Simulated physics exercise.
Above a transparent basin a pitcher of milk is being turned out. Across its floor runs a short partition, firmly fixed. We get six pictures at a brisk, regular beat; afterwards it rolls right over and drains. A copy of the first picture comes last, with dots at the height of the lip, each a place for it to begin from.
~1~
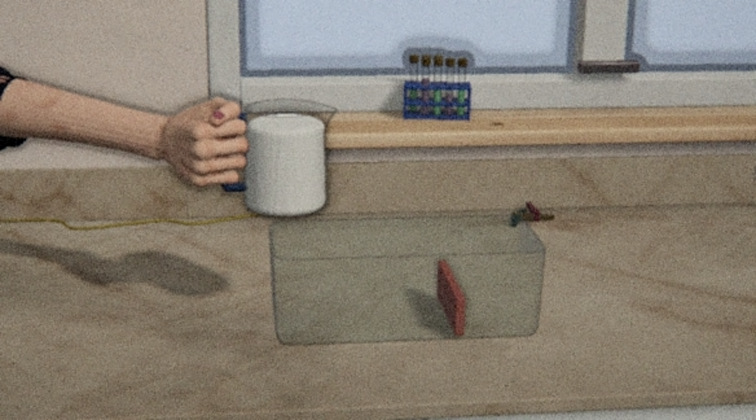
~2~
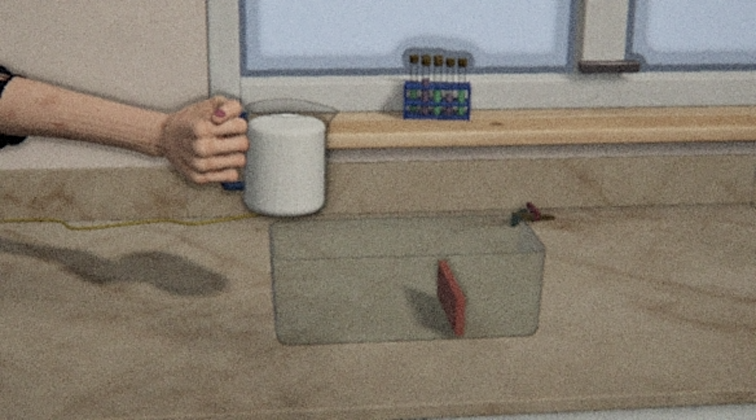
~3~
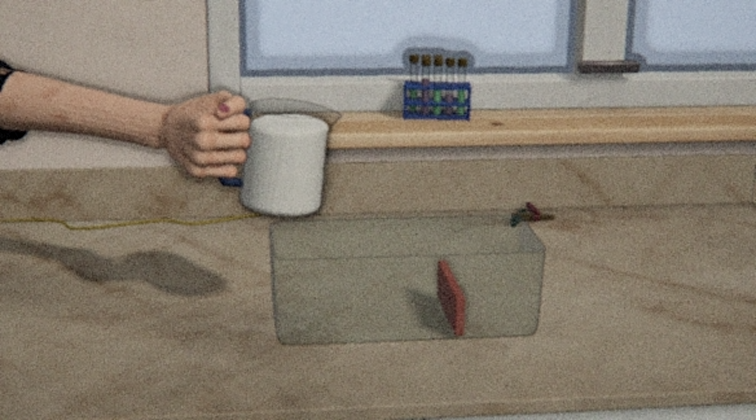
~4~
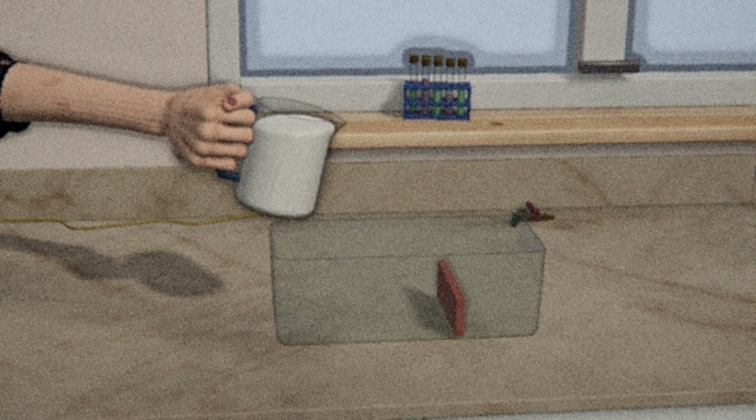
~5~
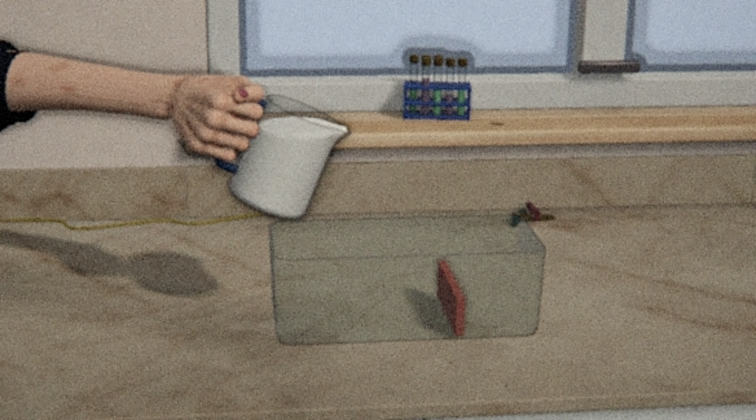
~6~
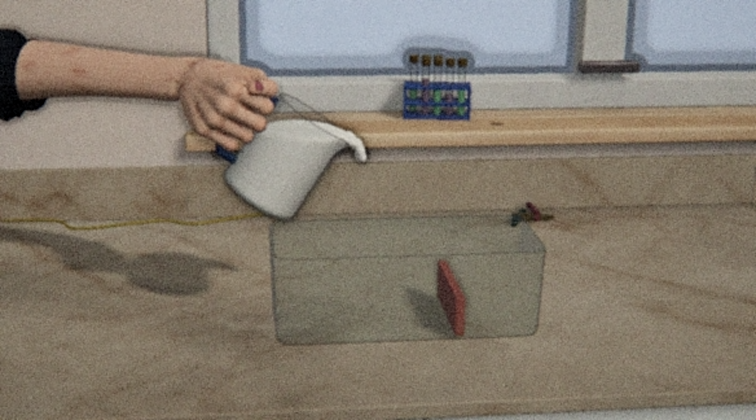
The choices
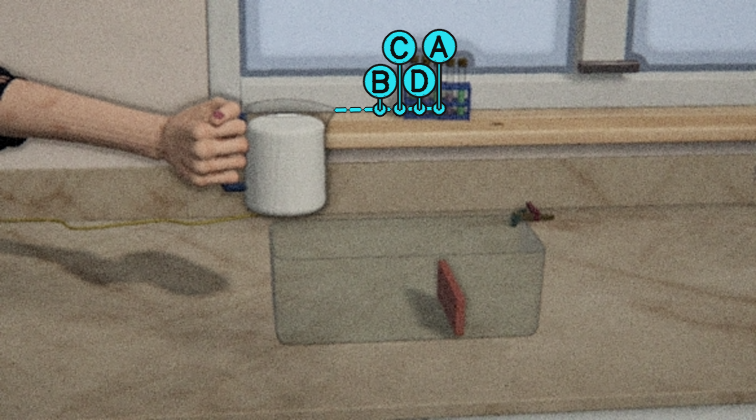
A hand reaching in from the left grips a clear pitcher of white milk above a transparent rectangular basin, which holds a short reddish partition right of its middle. The fixed, slightly raised view shows a beige marbled counter, with a wooden ledge and a blue rack of dark-capped tubes beneath a window. Held upright at first, the pitcher tilts steadily rightward until milk slips over its lip.
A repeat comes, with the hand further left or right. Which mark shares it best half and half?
C.
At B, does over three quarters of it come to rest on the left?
Yes, it does.
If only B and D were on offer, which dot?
That is dot D.
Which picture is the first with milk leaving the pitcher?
In picture 6.
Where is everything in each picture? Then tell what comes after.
The first frame shows upright, lip at (336, 110); basin from (276, 343) to (537, 333); top of the wall at (451, 279); nothing has left yet.
The second frame shows upright, lip at (337, 111); nothing has left yet.
The third frame shows tipped about 6°, lip at (341, 115); nothing has left yet.
The fourth frame shows tipped about 13°, lip at (345, 122); nothing has left yet.
The fifth frame shows tipped about 23°, lip at (350, 132); nothing has left yet.
The sixth frame shows tipped about 34°, lip at (354, 145); milk is over the lip, down to (361, 158).
On the marked copy, A at (439, 108); B at (380, 109); C at (399, 109); D at (419, 108).
If A is chosen, about 21 % ends left of the wall and 76 % right of it; 3 % is lost outside.
If B is chosen, about 90 % ends left of the wall and 9 % right of it.
If C is chosen, about 55 % ends left of the wall and 45 % right of it.
If D is chosen, about 29 % ends left of the wall and 70 % right of it.
